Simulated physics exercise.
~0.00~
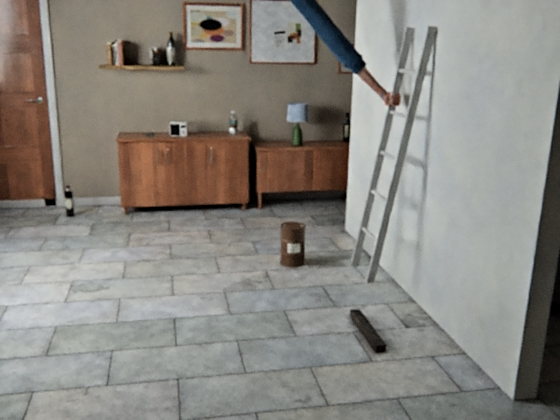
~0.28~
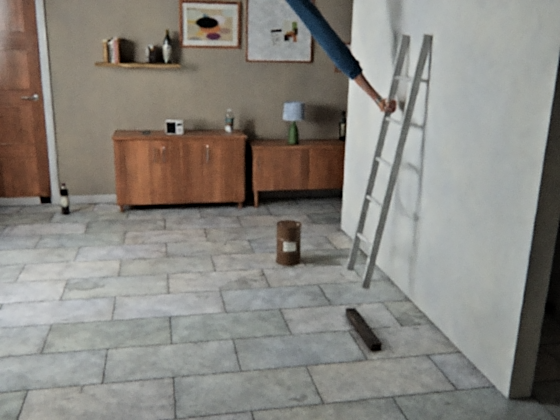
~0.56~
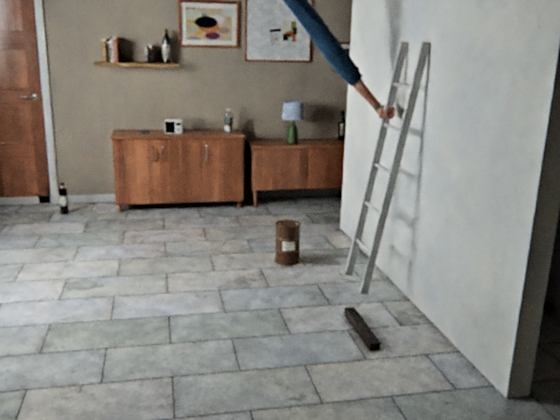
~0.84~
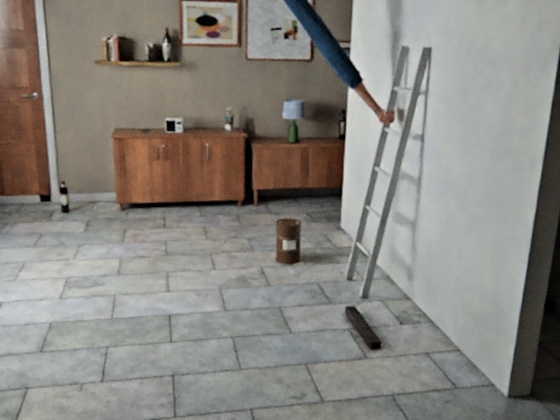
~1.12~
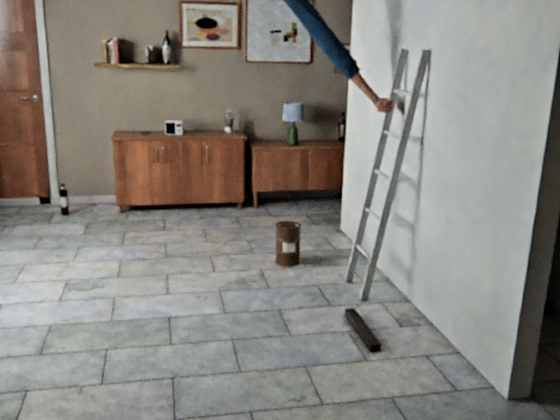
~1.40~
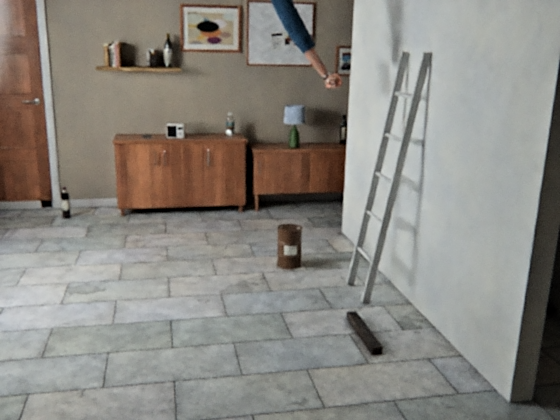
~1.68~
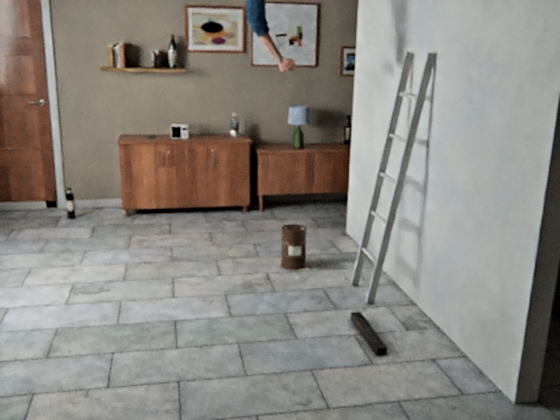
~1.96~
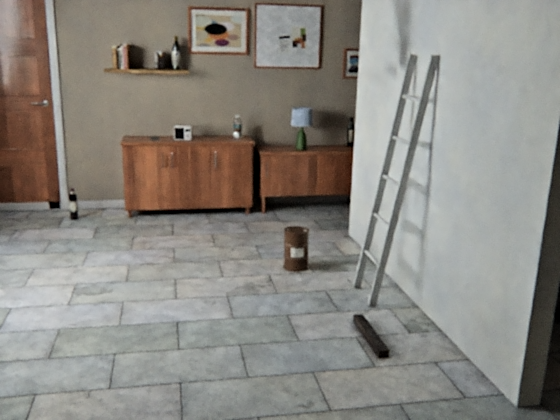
The footage shows a hand holding a white ladder-like rack against a pale wall on a grey tiled floor, near a brown canister and a dark batten. The rack shifts down slightly, then the hand lets go and withdraws upward, and the rack stays leaning.
